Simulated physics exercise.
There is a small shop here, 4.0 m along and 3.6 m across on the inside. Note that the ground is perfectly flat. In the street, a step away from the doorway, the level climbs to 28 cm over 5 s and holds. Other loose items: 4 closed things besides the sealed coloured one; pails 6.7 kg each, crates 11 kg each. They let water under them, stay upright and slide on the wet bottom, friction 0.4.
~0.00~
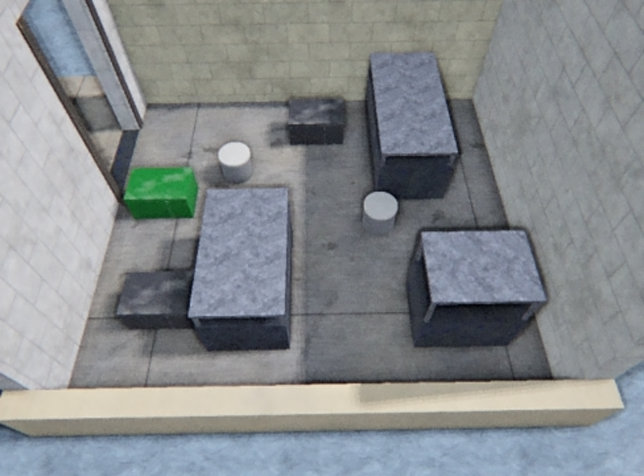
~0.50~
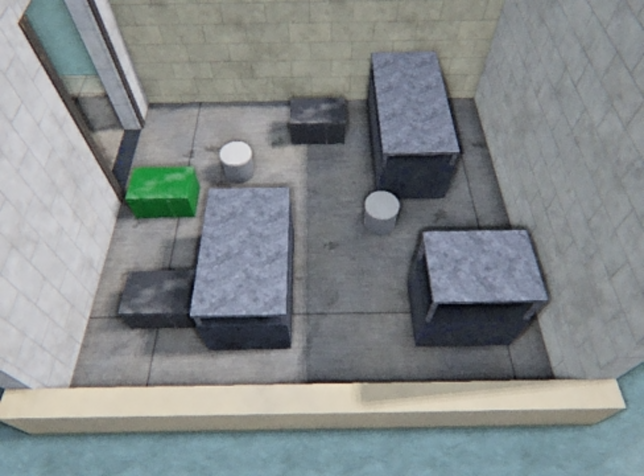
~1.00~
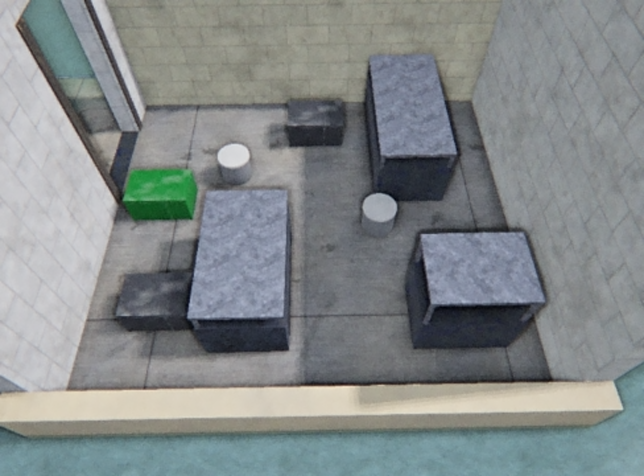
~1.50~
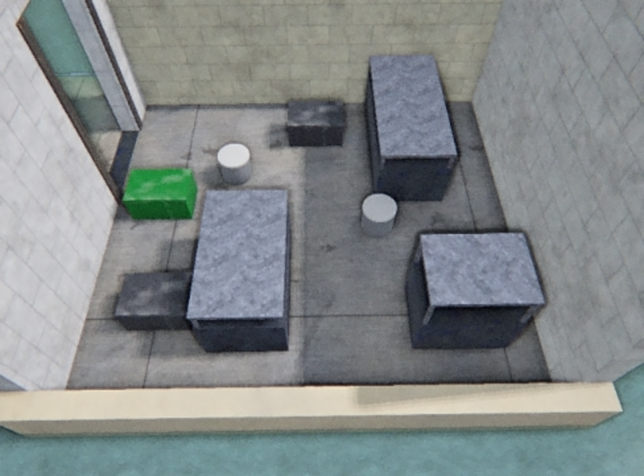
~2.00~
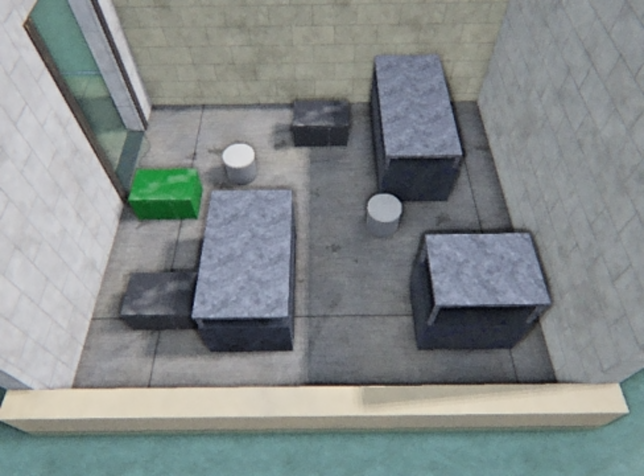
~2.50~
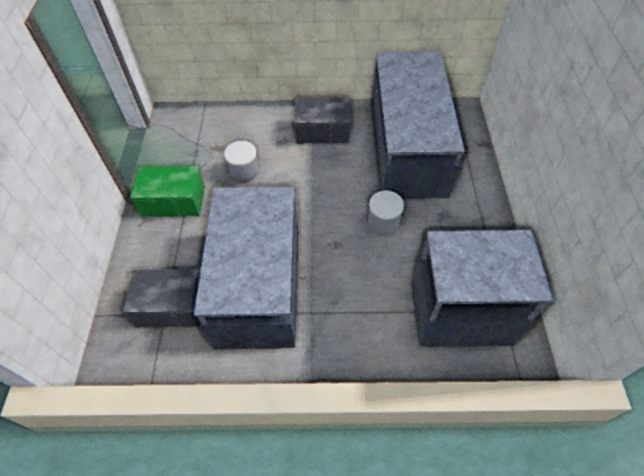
To begin with, a small walled shop sits dry, with a green crate, dark crates, pale pails and larger grey-topped blocks on its floor. Water outside the doorway at the left changes from bluish to green. Finally, a thin sheet spreads inside near the green crate, while the items stay put.
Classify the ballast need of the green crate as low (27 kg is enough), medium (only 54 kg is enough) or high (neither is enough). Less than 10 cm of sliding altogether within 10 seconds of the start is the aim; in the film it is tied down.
Medium.
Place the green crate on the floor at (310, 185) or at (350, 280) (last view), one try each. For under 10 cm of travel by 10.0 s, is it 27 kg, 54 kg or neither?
Log: Try 1 neither pick works; try 2 the heavier pick is required.
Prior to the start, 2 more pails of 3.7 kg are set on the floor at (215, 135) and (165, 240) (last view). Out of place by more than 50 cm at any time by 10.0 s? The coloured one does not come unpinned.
The first is further, the second not as far.
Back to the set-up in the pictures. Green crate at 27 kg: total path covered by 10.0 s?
Close to 30 centimetres all told.
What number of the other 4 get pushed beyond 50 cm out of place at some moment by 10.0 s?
Total: 4.
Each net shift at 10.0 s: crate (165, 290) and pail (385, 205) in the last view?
In turn: 60 cm, 80 cm.
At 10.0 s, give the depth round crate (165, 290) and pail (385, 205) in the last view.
Roughly 8 and 7 cm.
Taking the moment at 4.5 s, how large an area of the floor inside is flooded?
4.5 m2.
After 3.5 s the green crate would be 0 cm from its start with 27 kg and 0 cm from its start with 54 kg; 4 cm of water round it then.
After 4.5 s the green crate would be 0 cm from its start with 27 kg and 0 cm from its start with 54 kg; 5 cm of water round it then.
After 7.0 s the green crate would be 26 cm from its start with 27 kg and 0 cm from its start with 54 kg; 7 cm of water round it then.
After 10.0 s the green crate would be 27 cm from its start with 27 kg and 0 cm from its start with 54 kg; 11 cm of water round it then.
